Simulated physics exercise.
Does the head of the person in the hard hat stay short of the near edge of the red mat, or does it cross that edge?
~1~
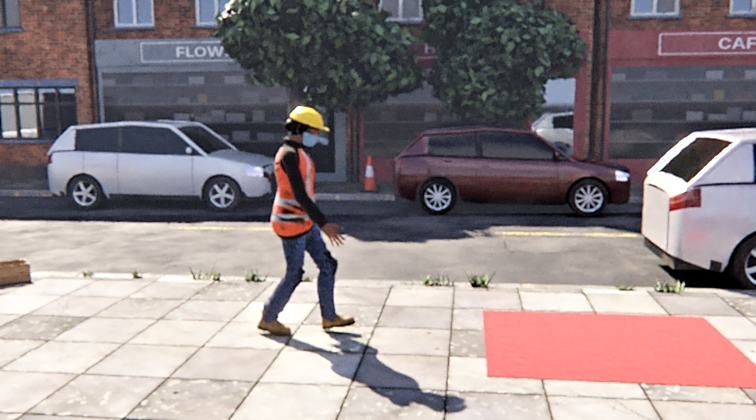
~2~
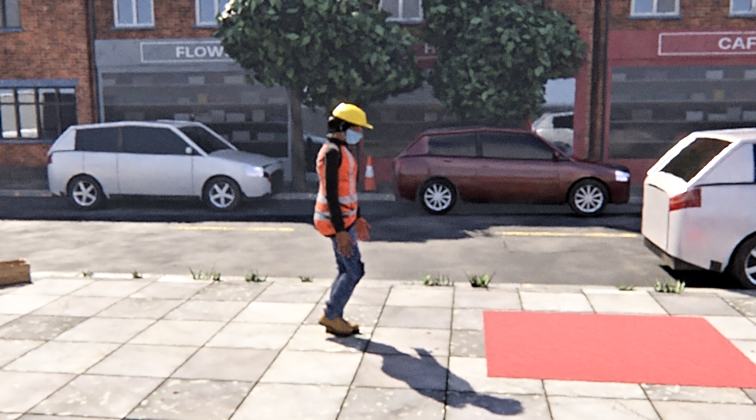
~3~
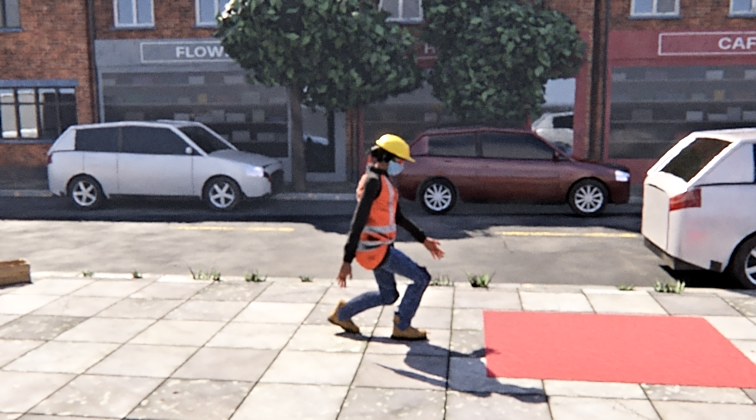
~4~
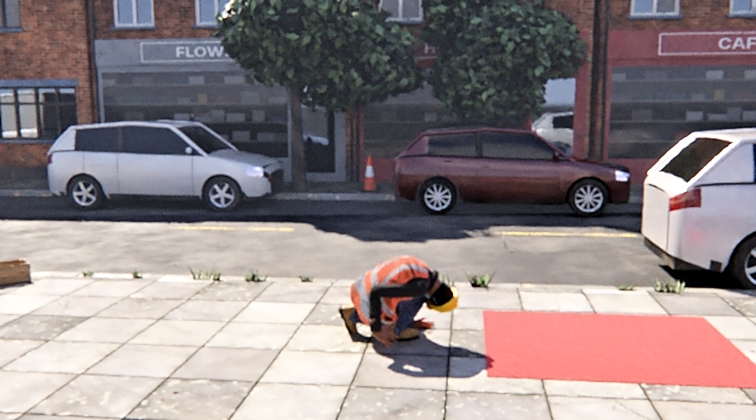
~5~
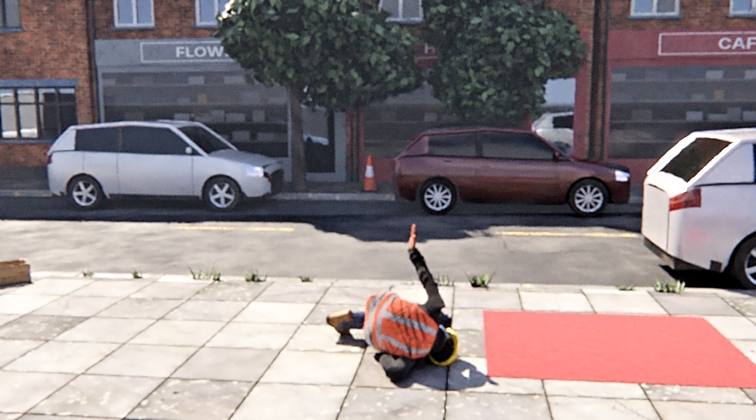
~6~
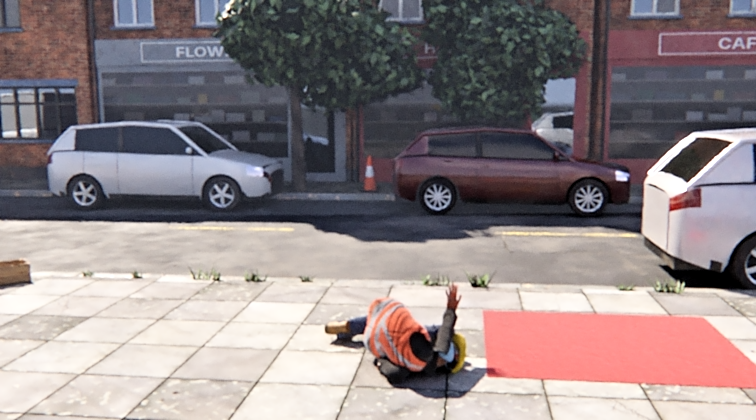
The person's head stays short of the near edge of the red mat, resting on the paving just to the left of it.
